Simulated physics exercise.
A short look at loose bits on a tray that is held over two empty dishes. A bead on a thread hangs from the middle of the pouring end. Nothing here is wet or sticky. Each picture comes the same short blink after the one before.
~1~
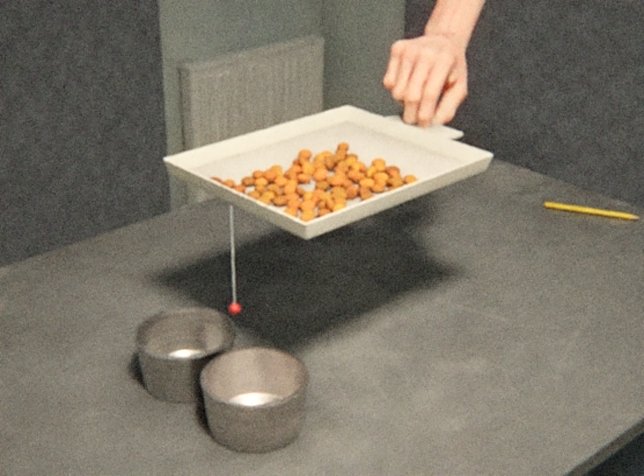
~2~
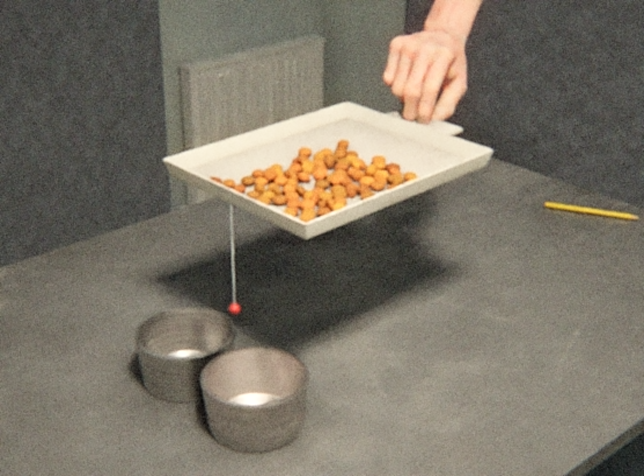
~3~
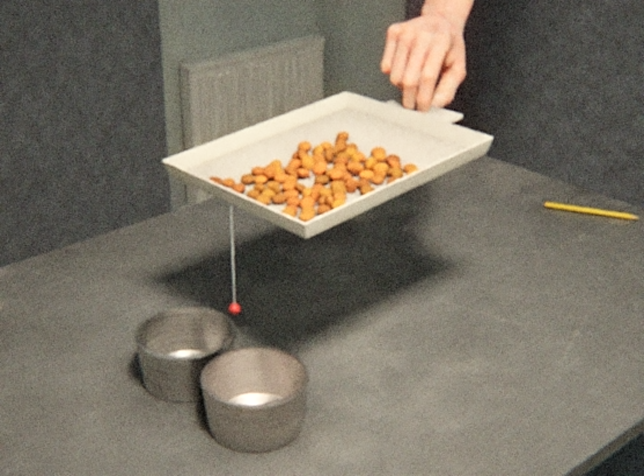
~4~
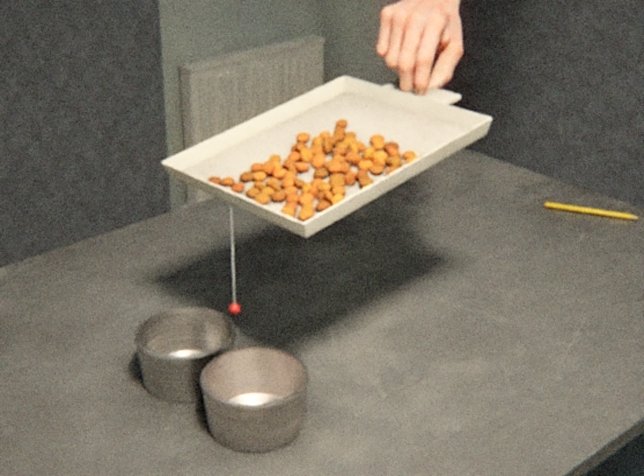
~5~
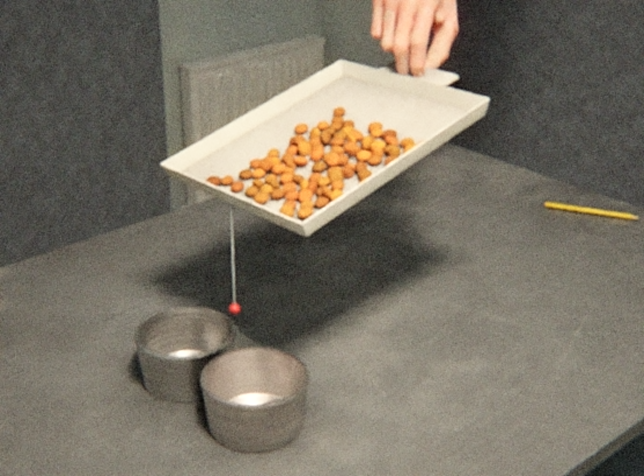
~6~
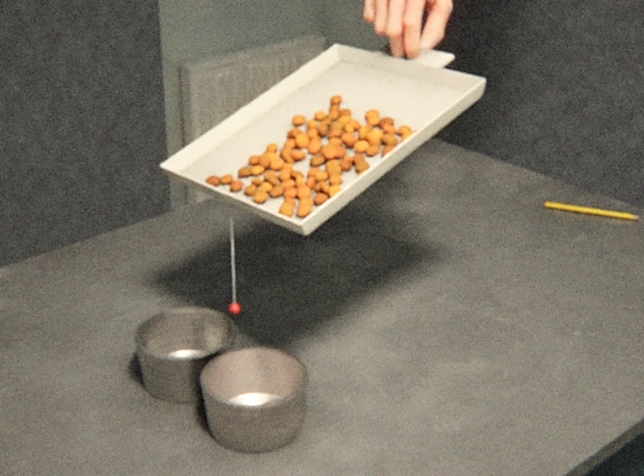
A hand raises the far end of a white tray of brown kibble, tilting it gradually toward its near edge above two empty dishes, while the kibble stays heaped together and a red bead hangs still on its thread.
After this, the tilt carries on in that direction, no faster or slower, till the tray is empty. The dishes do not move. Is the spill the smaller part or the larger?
The two hold more than half of the load.
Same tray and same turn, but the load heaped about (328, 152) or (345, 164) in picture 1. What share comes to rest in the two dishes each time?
Near 60 % and 60 %.
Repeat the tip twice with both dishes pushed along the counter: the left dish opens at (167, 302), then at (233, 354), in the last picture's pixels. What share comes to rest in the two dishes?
First some 60, then 40 per cent.
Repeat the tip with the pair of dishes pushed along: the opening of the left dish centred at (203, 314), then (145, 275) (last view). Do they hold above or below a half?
One: Under half. Two: Not half.
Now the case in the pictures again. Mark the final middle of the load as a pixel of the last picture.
At about (191, 375).
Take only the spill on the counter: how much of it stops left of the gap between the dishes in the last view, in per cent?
Close to 80 per cent.
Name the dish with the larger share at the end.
More ends in the left dish.
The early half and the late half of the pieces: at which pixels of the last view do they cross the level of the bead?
Early half (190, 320), late half (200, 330).
Soon, tray tipped steeply; nearly all on the tray; a small part in the air.
A while on, tray tipped past a quarter turn; a small part on the tray; a small part in the right dish; about a third in the left dish; about a quarter outside both; about a quarter in the air.
Towards the end, tray tipped past a quarter turn; about a quarter in the right dish; about half in the left dish; about a third outside both.
Finally, tray tipped past a quarter turn; about a quarter in the right dish; about half in the left dish; about a third outside both.
